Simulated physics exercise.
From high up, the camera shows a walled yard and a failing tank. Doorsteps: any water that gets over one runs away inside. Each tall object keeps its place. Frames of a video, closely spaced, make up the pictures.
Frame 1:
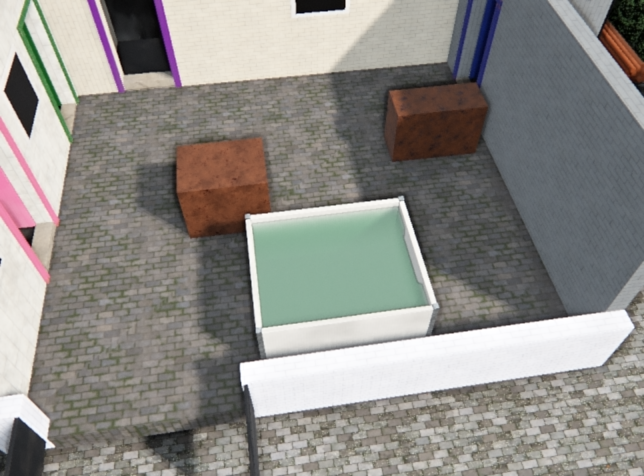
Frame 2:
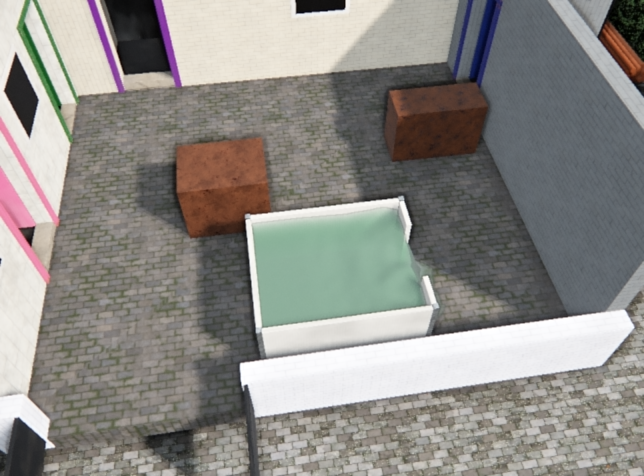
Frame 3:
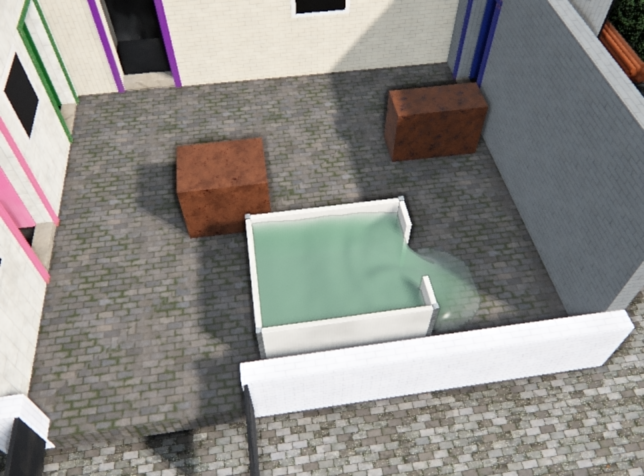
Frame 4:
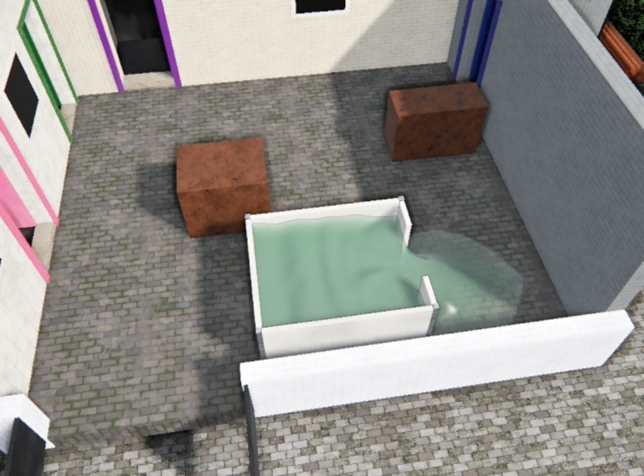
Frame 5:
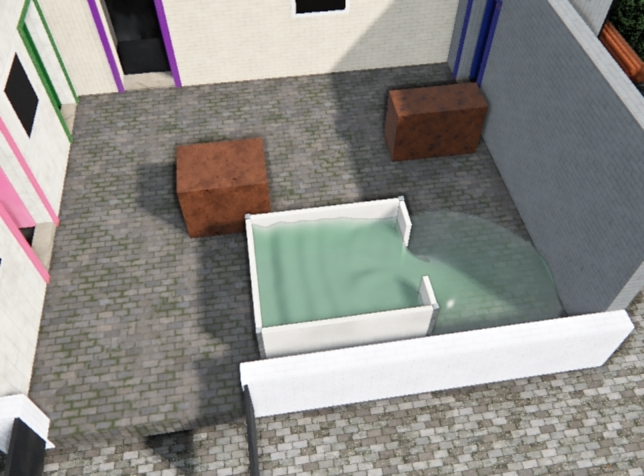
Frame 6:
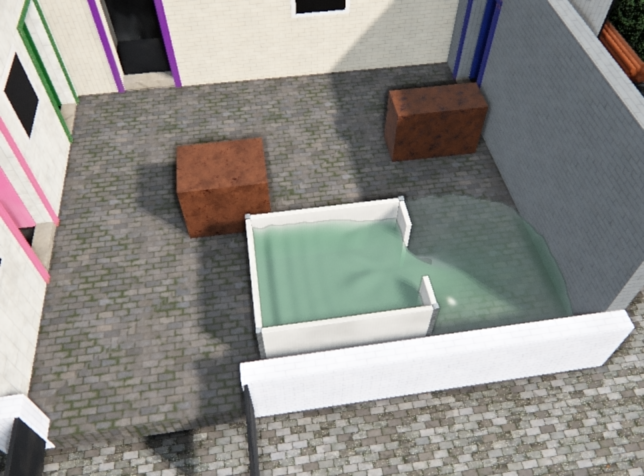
We see a white-walled tank of green water in a paved yard with two brown blocks. A gap opens in its right side, and water pours through, fanning out across the paving to the grey wall on the right.
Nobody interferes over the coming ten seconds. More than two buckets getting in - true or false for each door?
Blue door: False; purple door: False; green door: True; pink door: False.
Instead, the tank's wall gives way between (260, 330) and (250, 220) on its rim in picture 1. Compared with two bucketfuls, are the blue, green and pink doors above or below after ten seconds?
So, taking them in turn: Blue door tops the limit, green door tops the limit, pink door tops the limit.
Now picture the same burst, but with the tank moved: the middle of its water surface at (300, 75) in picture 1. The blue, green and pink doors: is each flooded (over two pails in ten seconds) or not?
The blue door exceeds the limit; the green door stays within the limit; the pink door stays within the limit.
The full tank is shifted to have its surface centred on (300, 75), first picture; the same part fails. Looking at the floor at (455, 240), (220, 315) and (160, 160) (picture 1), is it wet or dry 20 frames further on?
Points in order: Inundated; not reached; not reached.
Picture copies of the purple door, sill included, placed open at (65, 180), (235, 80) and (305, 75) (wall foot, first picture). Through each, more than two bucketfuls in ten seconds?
In order: Stays within it, stays within it, stays within it.
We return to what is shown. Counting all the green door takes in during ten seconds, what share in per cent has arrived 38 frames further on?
Near 0 %, I'd say.
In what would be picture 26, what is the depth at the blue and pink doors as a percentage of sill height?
120 and 0 %, in that order.
A moment on, water covers 15 % of the floor; the blue door not reached, the purple door not reached, the green door not reached, the pink door not reached.
Next, water covers 20 % of the floor; the blue door wet at the sill, nothing in, the purple door not reached, the green door not reached, the pink door not reached.
Then, water covers 40 % of the floor; the blue door under two buckets in, the purple door not reached, the green door not reached, the pink door not reached.
Later, water covers 80 % of the floor; the blue door under two buckets in, the purple door wet at the sill, nothing in, the green door not reached, the pink door wet at the sill, nothing in.
In the end, water covers 95 % of the floor; the blue door under two buckets in, the purple door wet at the sill, nothing in, the green door over two buckets in, the pink door wet at the sill, nothing in.
